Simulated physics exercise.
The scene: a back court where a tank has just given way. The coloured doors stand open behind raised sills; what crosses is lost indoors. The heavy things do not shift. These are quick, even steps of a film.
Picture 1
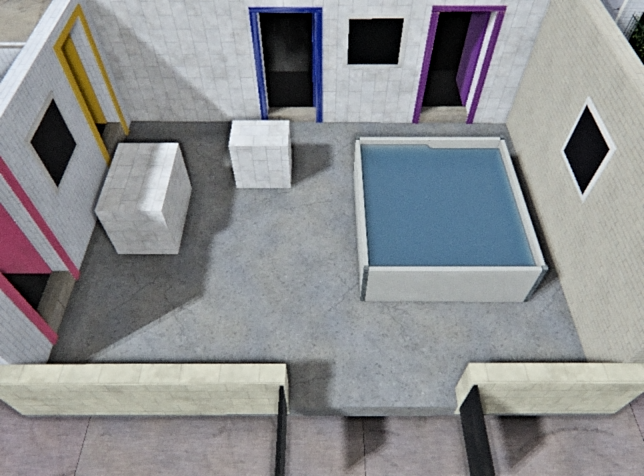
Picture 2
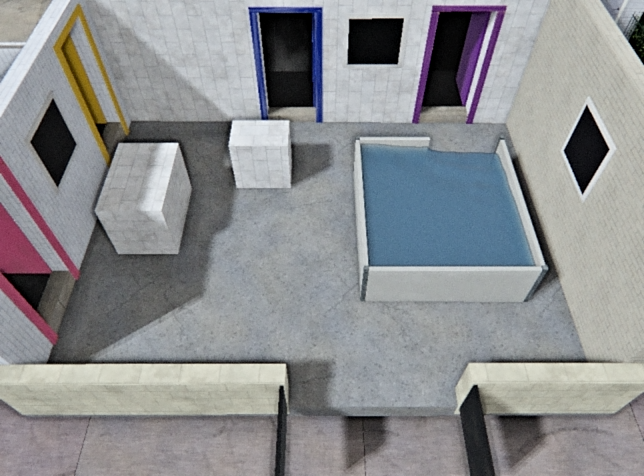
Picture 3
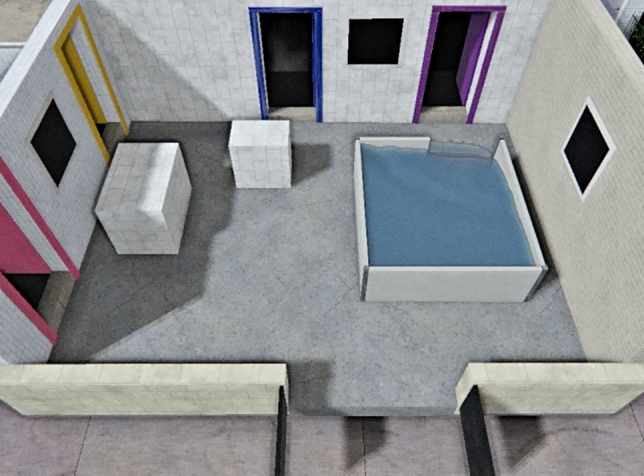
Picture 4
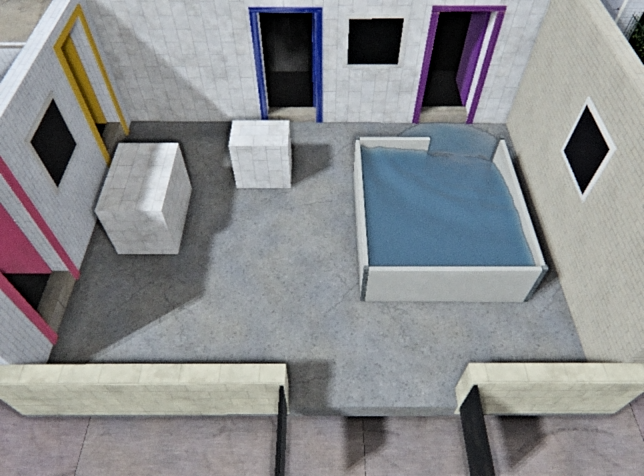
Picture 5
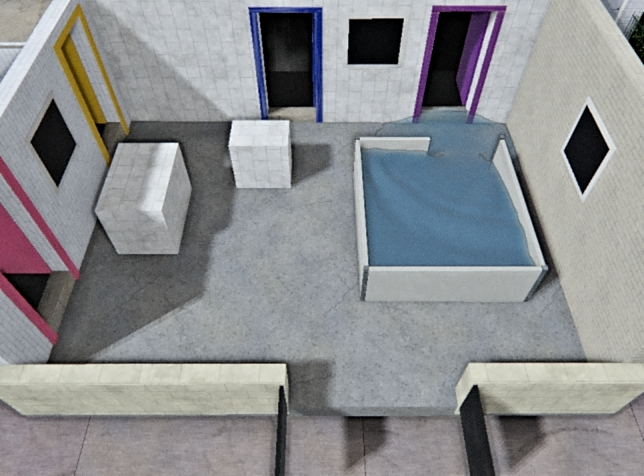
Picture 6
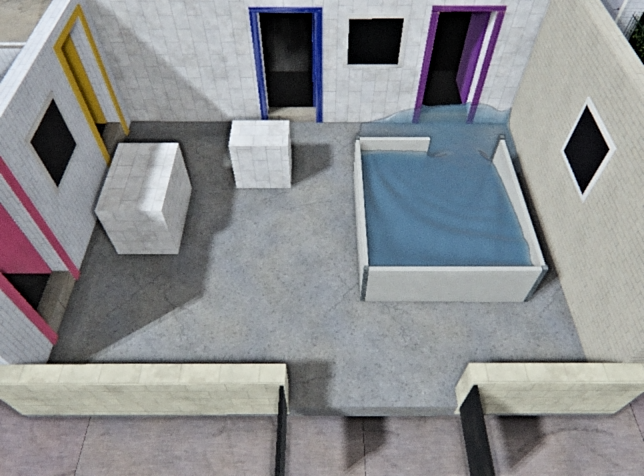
Water poured out through a gap in the far side of the tank, spreading in a shallow sheet across the floor to the foot of the back wall by the purple door.
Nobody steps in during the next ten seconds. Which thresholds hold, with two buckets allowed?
One by one: The blue door stays under that; the yellow door stays under that; the purple door takes more than that; the pink door stays under that.
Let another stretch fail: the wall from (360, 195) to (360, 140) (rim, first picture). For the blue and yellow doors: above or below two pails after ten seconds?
One by one: The blue door lets more in; the yellow door lets less in.
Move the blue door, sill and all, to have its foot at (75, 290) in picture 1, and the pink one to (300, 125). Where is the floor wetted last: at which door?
The one in blue.
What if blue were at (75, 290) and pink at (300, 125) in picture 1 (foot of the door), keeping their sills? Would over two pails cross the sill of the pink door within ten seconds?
In short: Pink door is under.
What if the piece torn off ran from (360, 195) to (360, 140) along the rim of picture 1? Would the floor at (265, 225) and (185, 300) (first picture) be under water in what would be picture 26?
As listed: Under water, flooded.
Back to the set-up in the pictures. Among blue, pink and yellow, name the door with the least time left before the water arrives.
It is the door marked blue.
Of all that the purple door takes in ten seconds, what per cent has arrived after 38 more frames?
Close to 100 %.
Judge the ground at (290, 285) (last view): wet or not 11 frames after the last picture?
There: Clear.
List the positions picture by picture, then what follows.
In the first frame, still water in the water tank at (440, 200).
In the second frame, the front is at a hidden place, out from the gap on the water tank's far side.
In the third frame, water pours out on the water tank's far side and has run to a hidden place.
In the fourth frame, the front is at (429, 124), out from the gap on the water tank's far side.
In the fifth frame, water pours out on the water tank's far side and has run to (499, 124).
In the sixth frame, water pours out on the water tank's far side and has run to (369, 123).
A moment on, water covers 15 % of the floor; the blue door wet at the sill, nothing in, the yellow door not reached, the purple door far over two buckets in, the pink door not reached.
Next, water covers 30 % of the floor; the blue door wet at the sill, nothing in, the yellow door not reached, the purple door far over two buckets in, the pink door not reached.
Then, water covers 50 % of the floor; the blue door wet at the sill, nothing in, the yellow door wet at the sill, nothing in, the purple door far over two buckets in, the pink door not reached.
Later, water covers 85 % of the floor; the blue door wet at the sill, nothing in, the yellow door wet at the sill, nothing in, the purple door far over two buckets in, the pink door wet at the sill, nothing in.
In the end, water covers 95 % of the floor; the blue door wet at the sill, nothing in, the yellow door wet at the sill, nothing in, the purple door far over two buckets in, the pink door wet at the sill, nothing in.
